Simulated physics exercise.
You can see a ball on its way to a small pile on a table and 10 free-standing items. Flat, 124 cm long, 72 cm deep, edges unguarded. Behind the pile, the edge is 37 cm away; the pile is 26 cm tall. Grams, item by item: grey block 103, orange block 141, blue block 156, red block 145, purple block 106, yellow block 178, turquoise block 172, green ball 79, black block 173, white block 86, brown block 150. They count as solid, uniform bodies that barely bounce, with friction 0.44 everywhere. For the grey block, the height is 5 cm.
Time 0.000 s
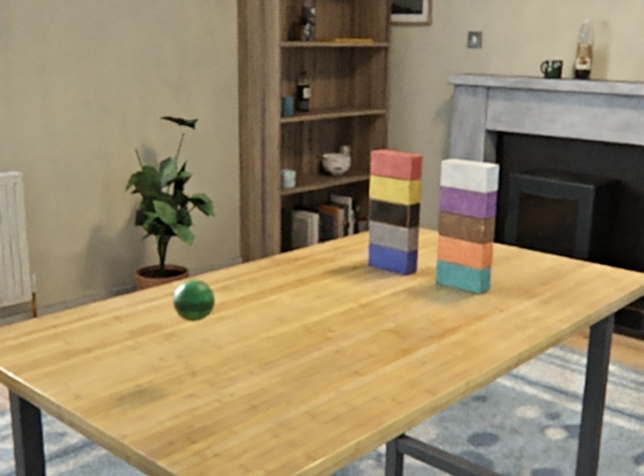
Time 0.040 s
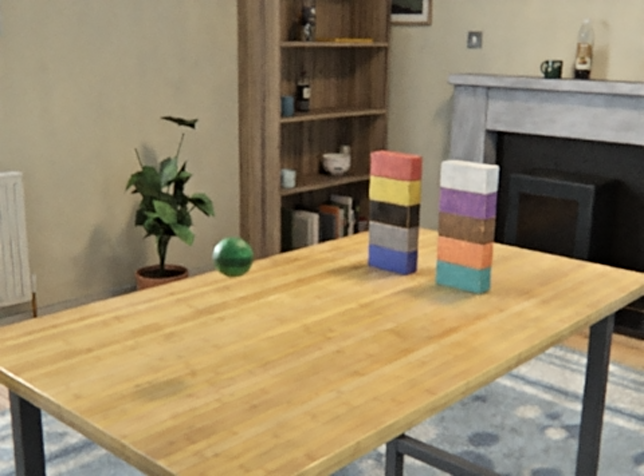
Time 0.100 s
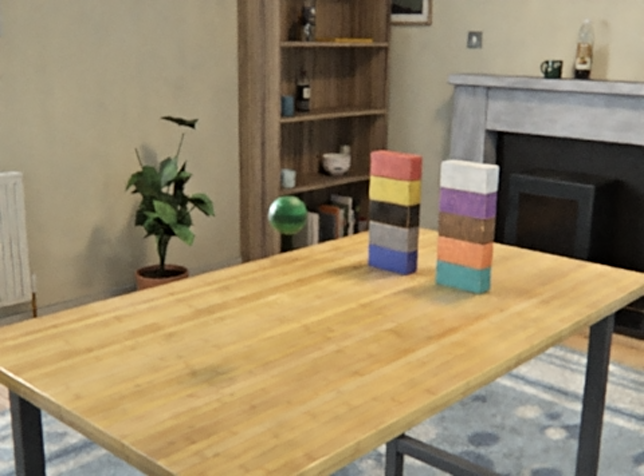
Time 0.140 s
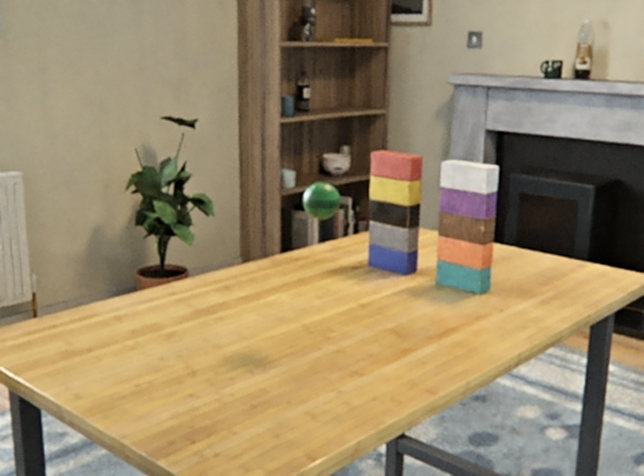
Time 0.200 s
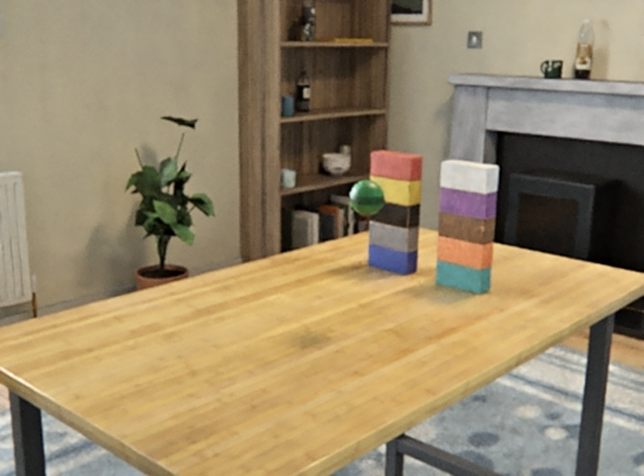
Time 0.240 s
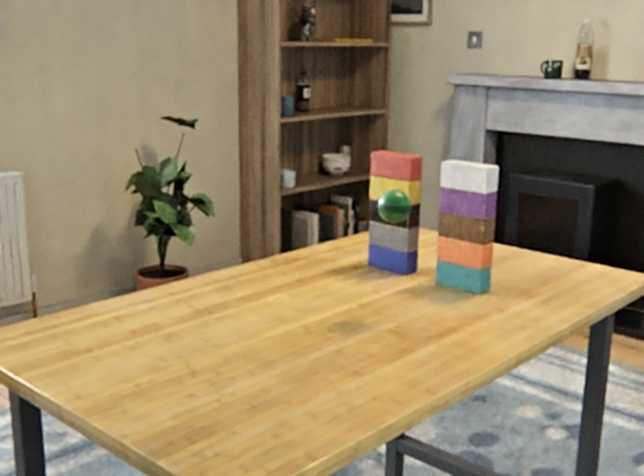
A light wooden table with dark legs fills the foreground of a living room, seen from slightly above by a still camera. On it stand two columns of blocks, the left red, yellow, black, grey and blue, the right white, purple, brown, orange and turquoise, before a plant, bookcase and fireplace. A green ball sails rightward from the left, rising, levelling off, then dipping slightly before the left column.
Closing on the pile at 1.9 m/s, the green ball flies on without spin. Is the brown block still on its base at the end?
Yes.
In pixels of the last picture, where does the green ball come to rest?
Around (445, 284).
By 0.34 s, green ball near (453, 258).
By 0.44 s, green ball near (449, 281).
When it is over (1.0 s), all 10 within 4 cm of the start. End places, in pixels of the last picture, brown block near (467, 226).
